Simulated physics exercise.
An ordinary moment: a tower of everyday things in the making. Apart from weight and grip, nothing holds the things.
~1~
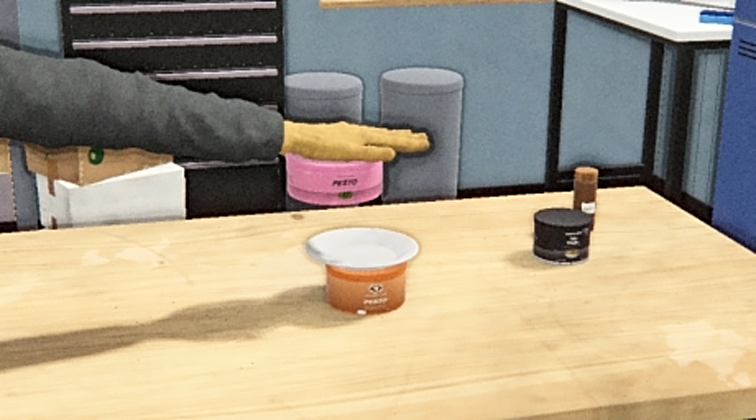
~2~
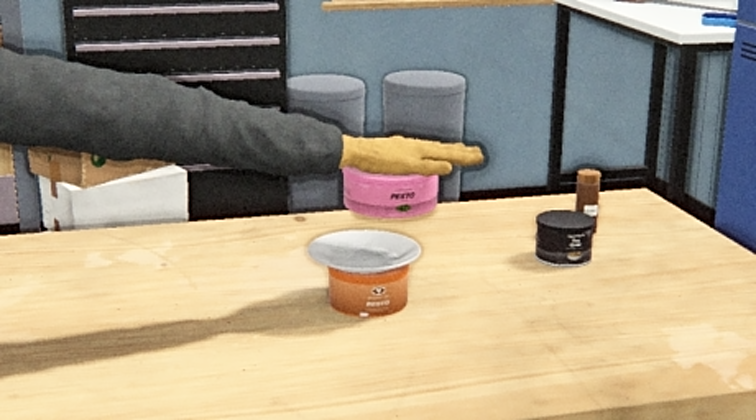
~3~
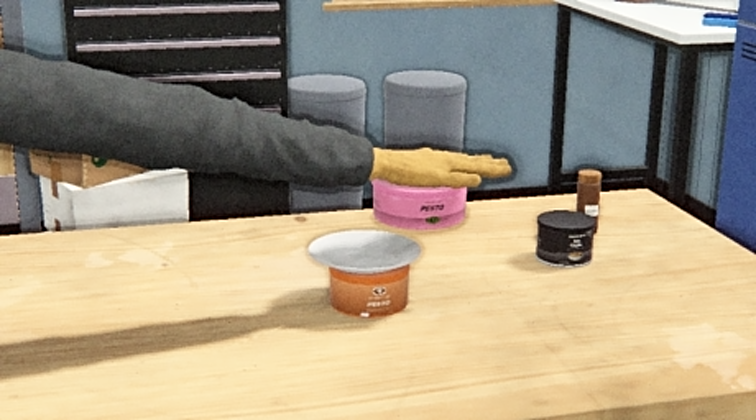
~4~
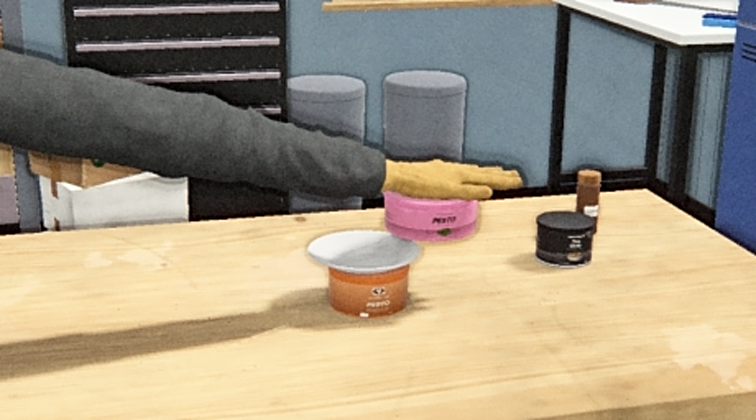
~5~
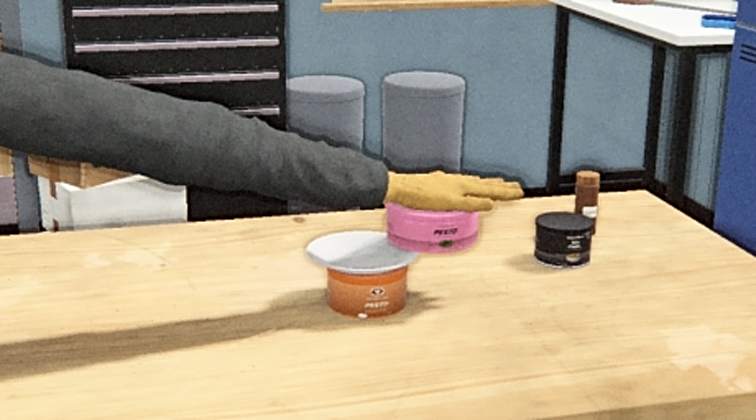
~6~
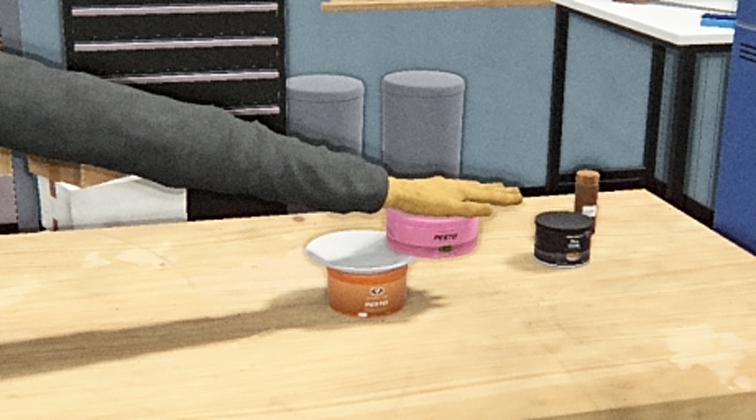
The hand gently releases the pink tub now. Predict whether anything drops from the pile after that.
Something comes down.
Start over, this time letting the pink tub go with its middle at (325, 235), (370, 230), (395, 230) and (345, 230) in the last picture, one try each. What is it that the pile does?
Attempt one, the pile survives; attempt two, it survives; attempt three, it survives; attempt four, it survives.
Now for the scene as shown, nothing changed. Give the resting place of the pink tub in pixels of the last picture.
About (443, 248).
Then, 0.36 s on from there, pink tub now fallen.
Then, 0.72 s on from there, nothing new.
In the end, fallen, pink tub; the other 4 unmoved. At the end, from the last picture's camera, pink tub near (443, 248). The pile comes apart.
